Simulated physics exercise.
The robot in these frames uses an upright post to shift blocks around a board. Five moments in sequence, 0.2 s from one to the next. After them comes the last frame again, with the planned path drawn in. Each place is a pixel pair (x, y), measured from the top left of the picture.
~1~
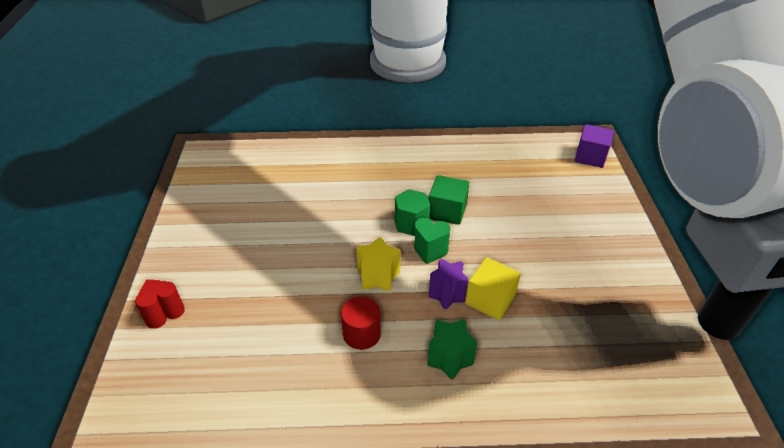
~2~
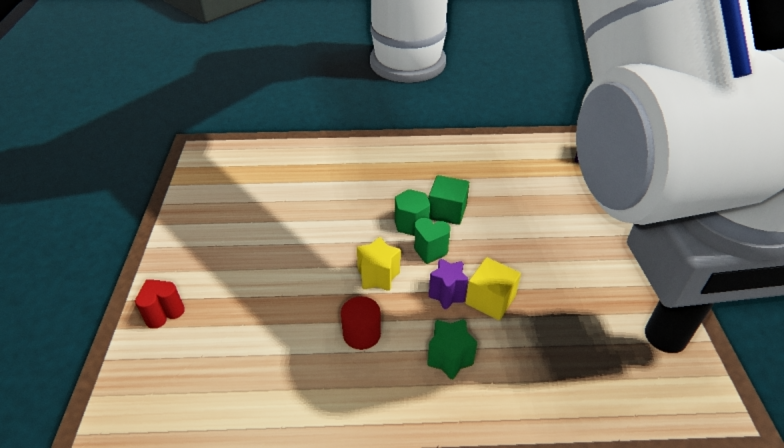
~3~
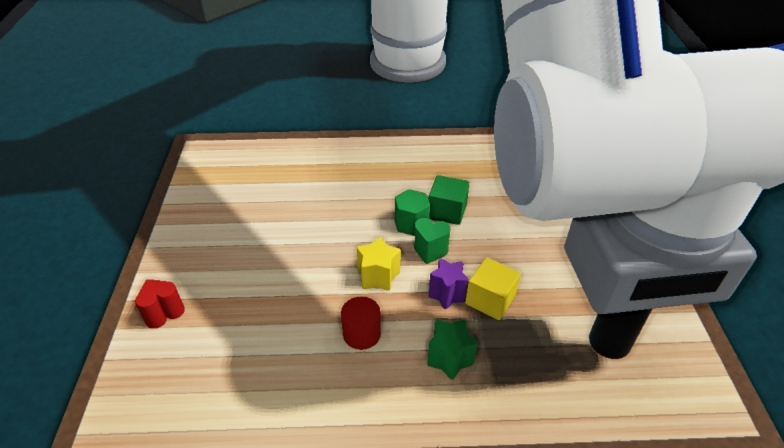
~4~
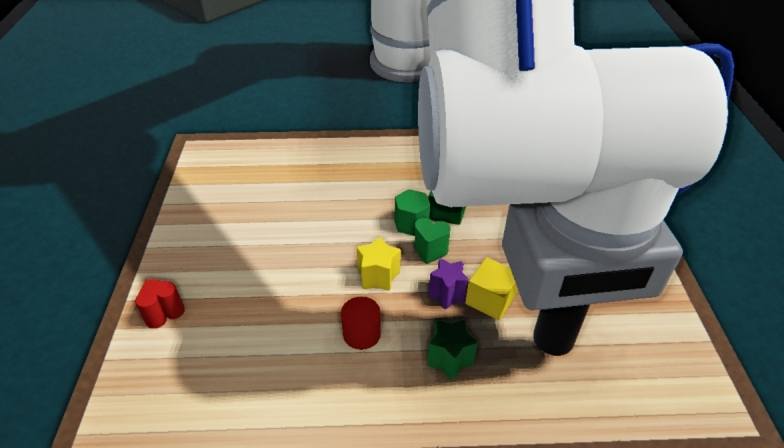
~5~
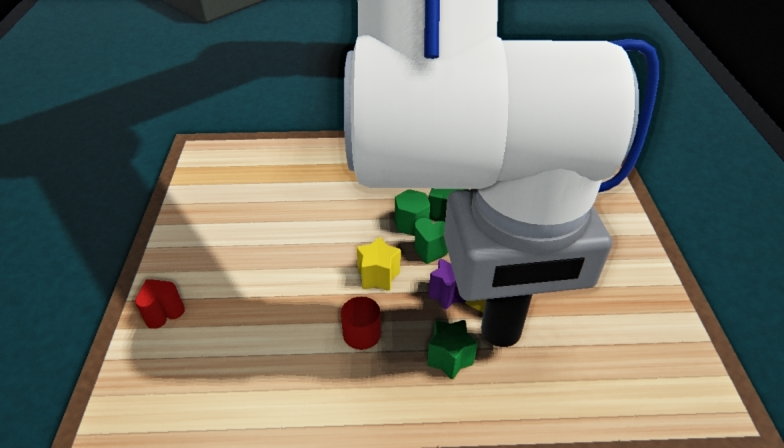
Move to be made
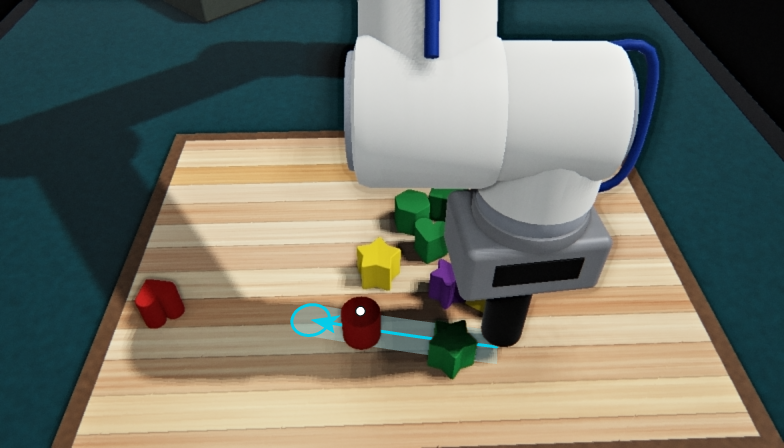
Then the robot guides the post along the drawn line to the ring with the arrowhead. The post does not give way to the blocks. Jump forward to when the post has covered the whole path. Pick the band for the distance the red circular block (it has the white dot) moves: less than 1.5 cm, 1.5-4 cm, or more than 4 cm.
Beyond 4 cm.
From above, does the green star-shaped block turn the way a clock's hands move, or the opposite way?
Seen from above, counterclockwise.
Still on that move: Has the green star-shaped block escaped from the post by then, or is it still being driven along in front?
Prediction: Slipped aside.
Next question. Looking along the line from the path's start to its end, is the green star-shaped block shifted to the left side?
Final answer: Yes.
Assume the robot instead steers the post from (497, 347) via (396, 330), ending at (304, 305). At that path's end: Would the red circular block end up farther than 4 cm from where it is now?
In short: Yes.
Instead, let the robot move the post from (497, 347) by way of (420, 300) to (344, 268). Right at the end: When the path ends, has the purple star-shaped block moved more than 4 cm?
Final answer: No.
The line goes from (497, 347) directly to (311, 320); the dot is on the red circular block.
The first path, step by step. One third of the way, post (432, 322); green star-shaped block (415, 344), turned 40° anticlockwise.
Two thirds of the way, post (368, 313); red circular block (328, 309); green star-shaped block (404, 344), turned 75° anticlockwise.
At the end, post (308, 303); red circular block (269, 311); green star-shaped block (404, 344), turned 75° anticlockwise; yellow square unmoved.
